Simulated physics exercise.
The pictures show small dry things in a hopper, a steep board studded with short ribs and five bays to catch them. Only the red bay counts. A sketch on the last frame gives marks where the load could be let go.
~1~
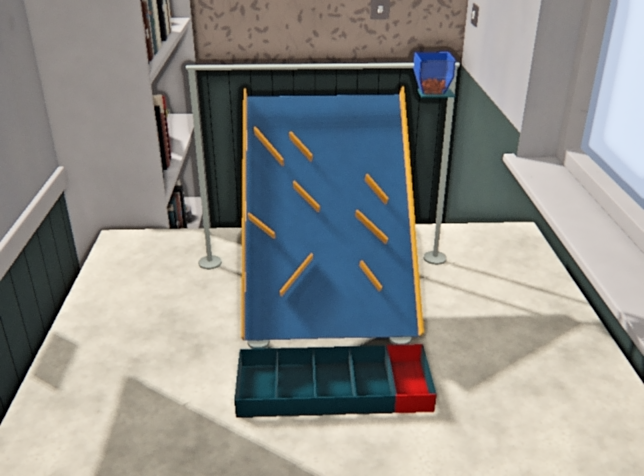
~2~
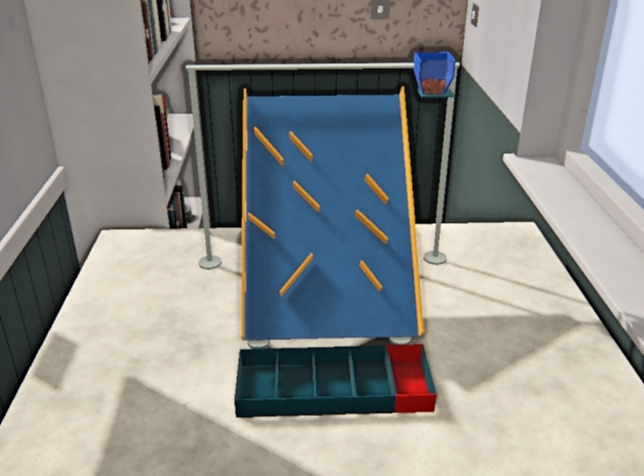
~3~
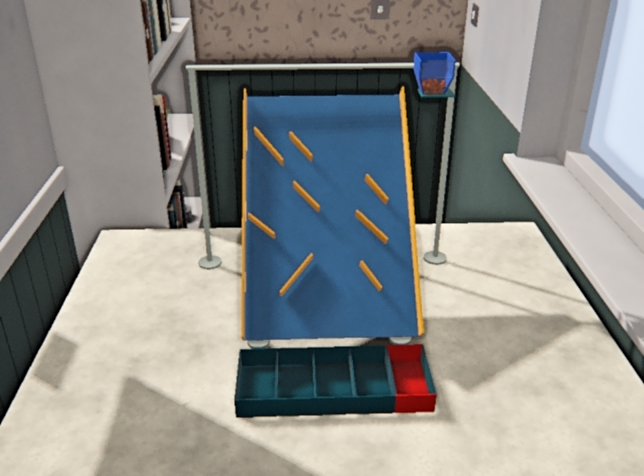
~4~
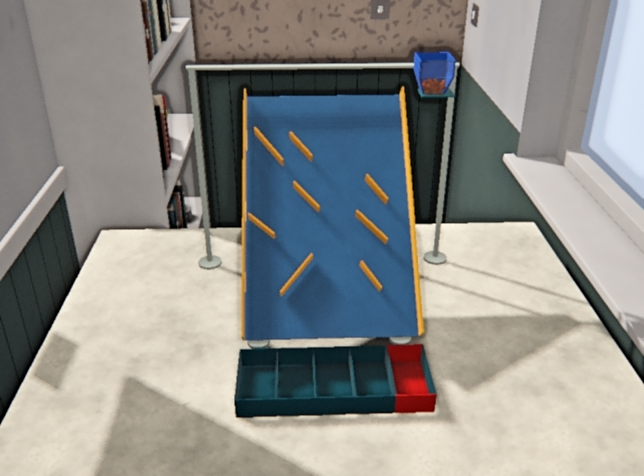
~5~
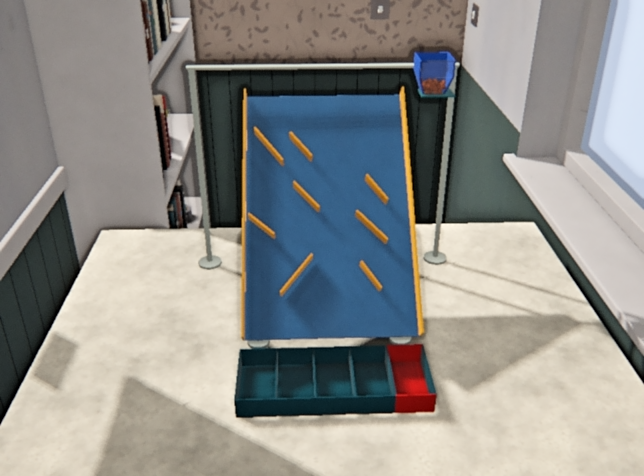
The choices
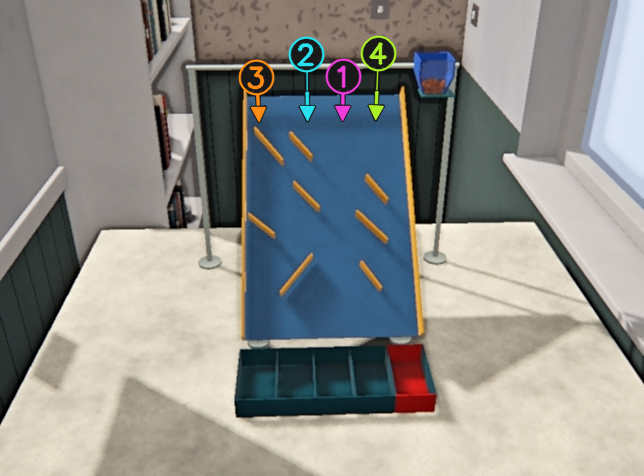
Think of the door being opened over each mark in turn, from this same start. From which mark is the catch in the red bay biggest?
Choose 4.
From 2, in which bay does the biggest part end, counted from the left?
It is the fourth one.
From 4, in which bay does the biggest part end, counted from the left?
It is the fifth one.
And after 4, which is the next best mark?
It is 1.
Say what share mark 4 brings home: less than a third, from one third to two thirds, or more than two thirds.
Mark 4 gives more than two thirds.
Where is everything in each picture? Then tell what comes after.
The first picture shows hopper near (431, 87), clay pellets, door shut.
The second picture shows ribs (255, 127) to (283, 160), (290, 132) to (312, 155), (294, 181) to (319, 207).
The third picture shows ribs (367, 174) to (388, 199), (248, 213) to (274, 234), (357, 210) to (388, 239).
The fourth picture shows ribs (281, 292) to (312, 254), (361, 261) to (381, 287).
The fifth picture shows red bay near (415, 402), number 5 of 5 from the left.
On the marked copy, mark 1 meets the board at (342, 115); mark 2 meets the board at (307, 115); mark 3 meets the board at (258, 116); mark 4 meets the board at (375, 114).
For mark 1, close to a quarter in the red bay, close to two thirds in other bays, a small share outside the box.
For mark 2, a small share in the red bay, the bulk in other bays, a small share outside the box.
For mark 3, a small share in the red bay, the bulk in other bays, a small share held on the board.
For mark 4, the bulk in the red bay, close to a quarter in other bays.
